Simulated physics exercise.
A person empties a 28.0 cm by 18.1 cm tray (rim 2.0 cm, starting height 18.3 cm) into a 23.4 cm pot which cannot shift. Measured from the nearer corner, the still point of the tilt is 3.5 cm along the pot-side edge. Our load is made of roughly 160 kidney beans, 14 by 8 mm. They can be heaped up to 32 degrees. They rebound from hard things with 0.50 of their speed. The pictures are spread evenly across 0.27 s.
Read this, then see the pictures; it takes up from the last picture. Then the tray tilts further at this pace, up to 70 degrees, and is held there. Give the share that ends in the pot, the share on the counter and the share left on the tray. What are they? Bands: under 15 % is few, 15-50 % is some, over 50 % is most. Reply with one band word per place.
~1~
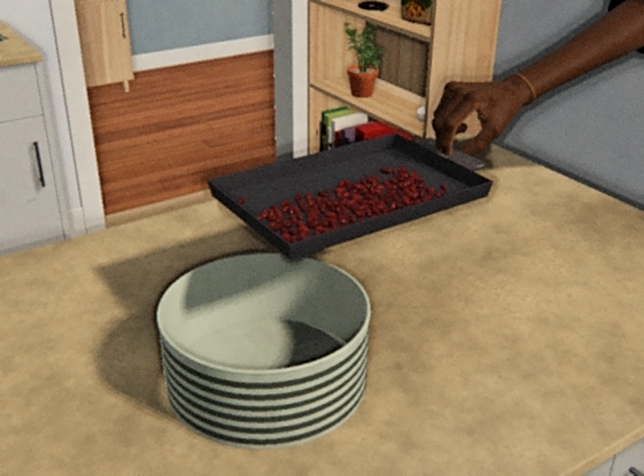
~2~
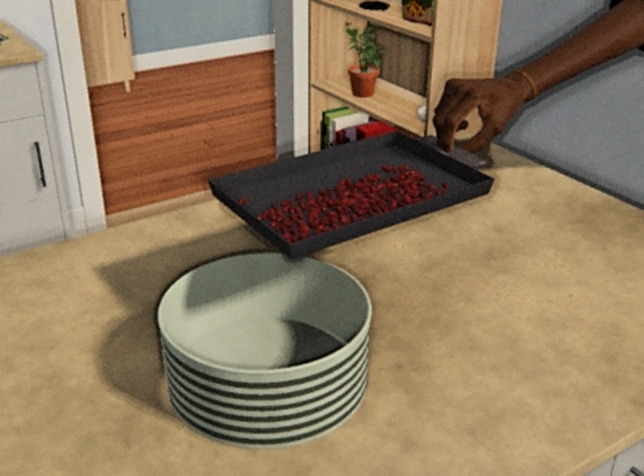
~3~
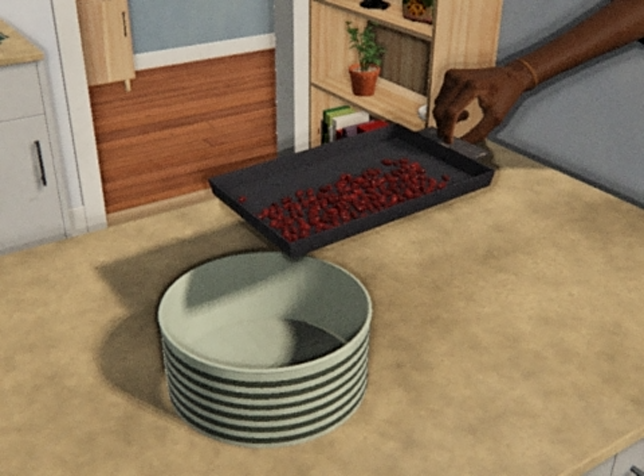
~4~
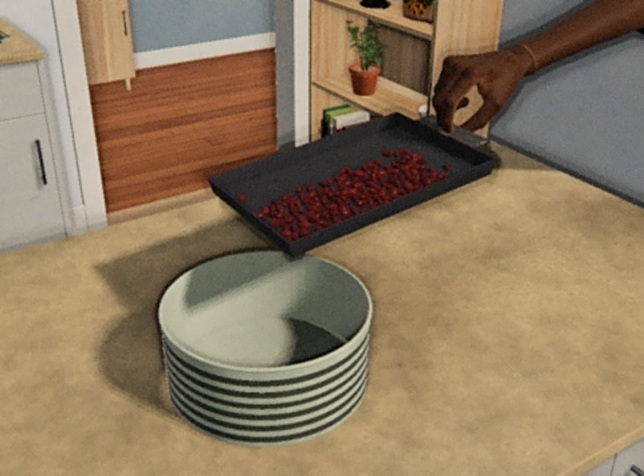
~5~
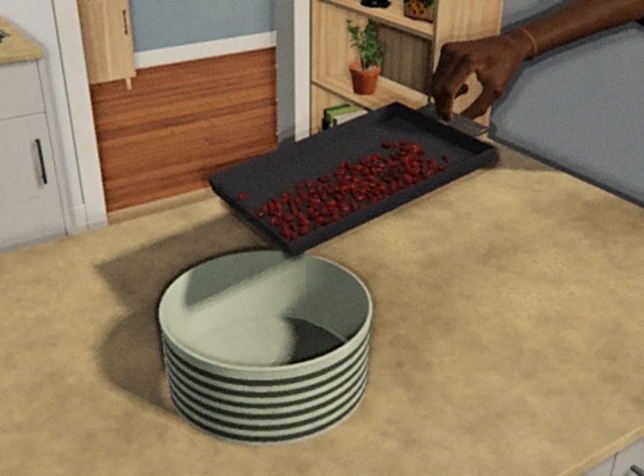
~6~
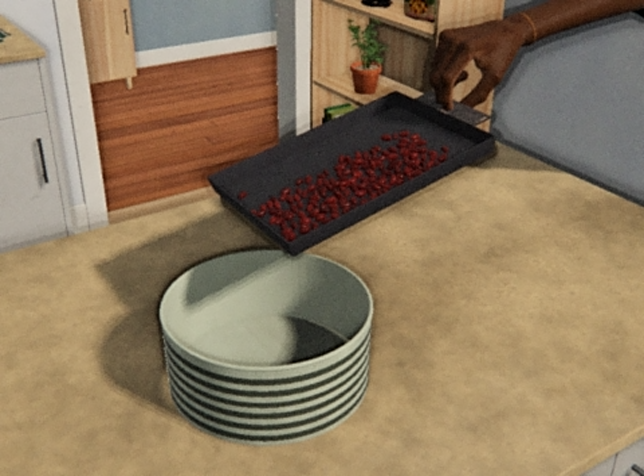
Pot some, counter few, left on the tray most.
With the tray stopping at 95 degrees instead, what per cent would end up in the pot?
Result: Close to 90 %.
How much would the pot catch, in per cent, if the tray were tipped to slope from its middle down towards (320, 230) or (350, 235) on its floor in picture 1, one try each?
Estimate: Some 70 % and some 70 % respectively.
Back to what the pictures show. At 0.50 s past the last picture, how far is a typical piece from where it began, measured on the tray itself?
Roughly 6 cm.
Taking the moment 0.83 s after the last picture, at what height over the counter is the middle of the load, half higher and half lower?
Median height: Approx. 22 cm.
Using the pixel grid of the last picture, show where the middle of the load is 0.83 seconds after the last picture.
Roughly pixel (268, 195).
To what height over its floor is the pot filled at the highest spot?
Roughly 1.0 cm up.
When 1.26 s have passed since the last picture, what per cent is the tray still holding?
Around 75 percent of it.
Then, 0.50 s after the last picture, tilt 39 degrees; the tray holds 100 %, the pot 0 %.
Then, 0.83 s after the last picture, tilt 58 degrees; the tray holds 100 %, the pot 0 %.
Then, 1.26 s after the last picture, tilt 70 degrees; the tray holds 75 %, the pot 15 %.
In the end, pot 40 %, counter 0 %, tray 60 %.
